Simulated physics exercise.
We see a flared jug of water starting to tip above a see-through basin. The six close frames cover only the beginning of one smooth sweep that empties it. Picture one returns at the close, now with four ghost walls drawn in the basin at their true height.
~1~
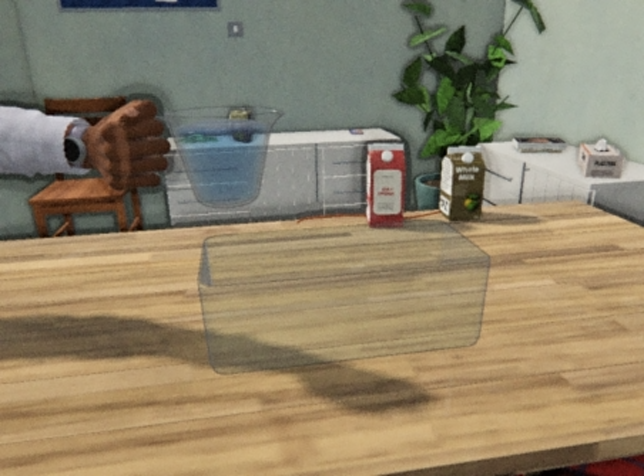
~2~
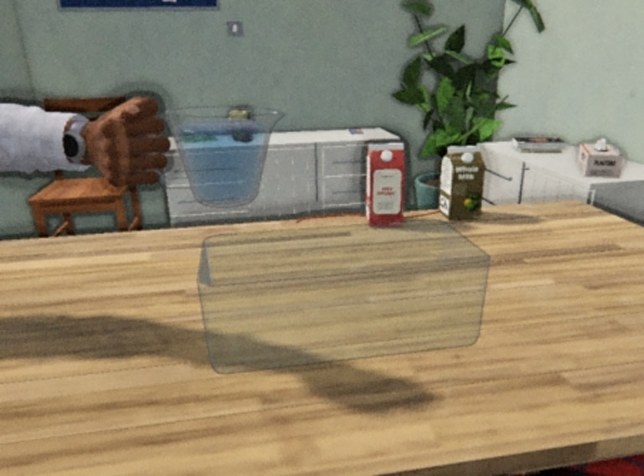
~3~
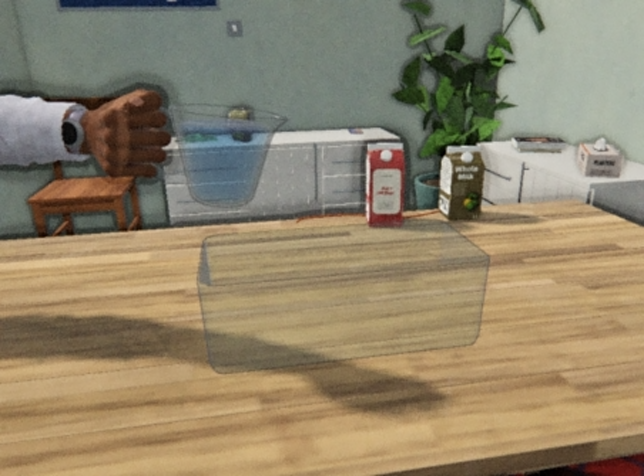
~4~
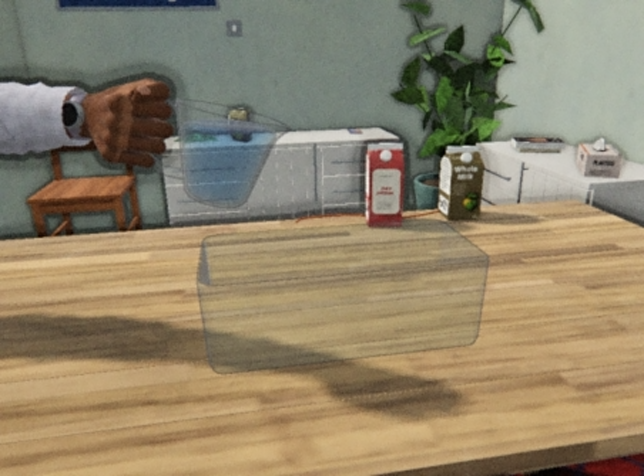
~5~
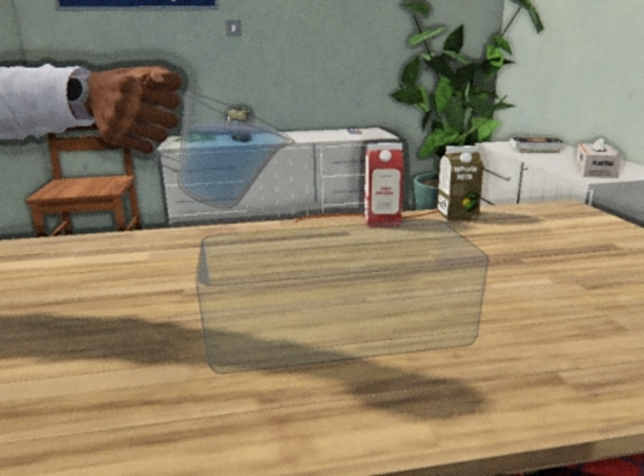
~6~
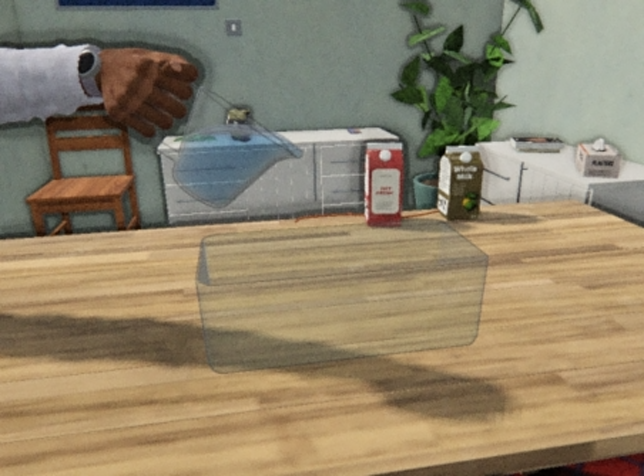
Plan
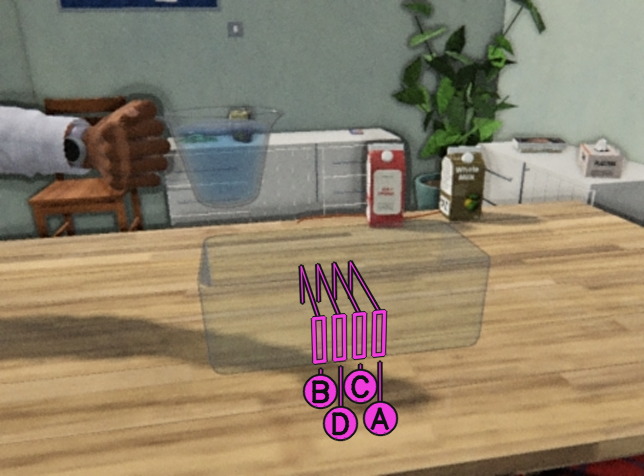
A hand holds a clear jug of water above a see-through basin and tilts it rightward.
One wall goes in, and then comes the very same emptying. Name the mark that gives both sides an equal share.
Place D does it best.
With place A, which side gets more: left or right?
More ends on the left.
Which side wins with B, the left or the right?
The right side.
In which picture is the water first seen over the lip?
In picture 6.
On the marked copy, A at (379, 362); B at (320, 369); C at (360, 364); D at (340, 367).
For place A, about 91 % ends left of the wall and 5 % right of it; 4 % is lost outside.
For place B, about 10 % ends left of the wall and 89 % right of it.
For place C, about 83 % ends left of the wall and 16 % right of it.
For place D, about 51 % ends left of the wall and 47 % right of it.
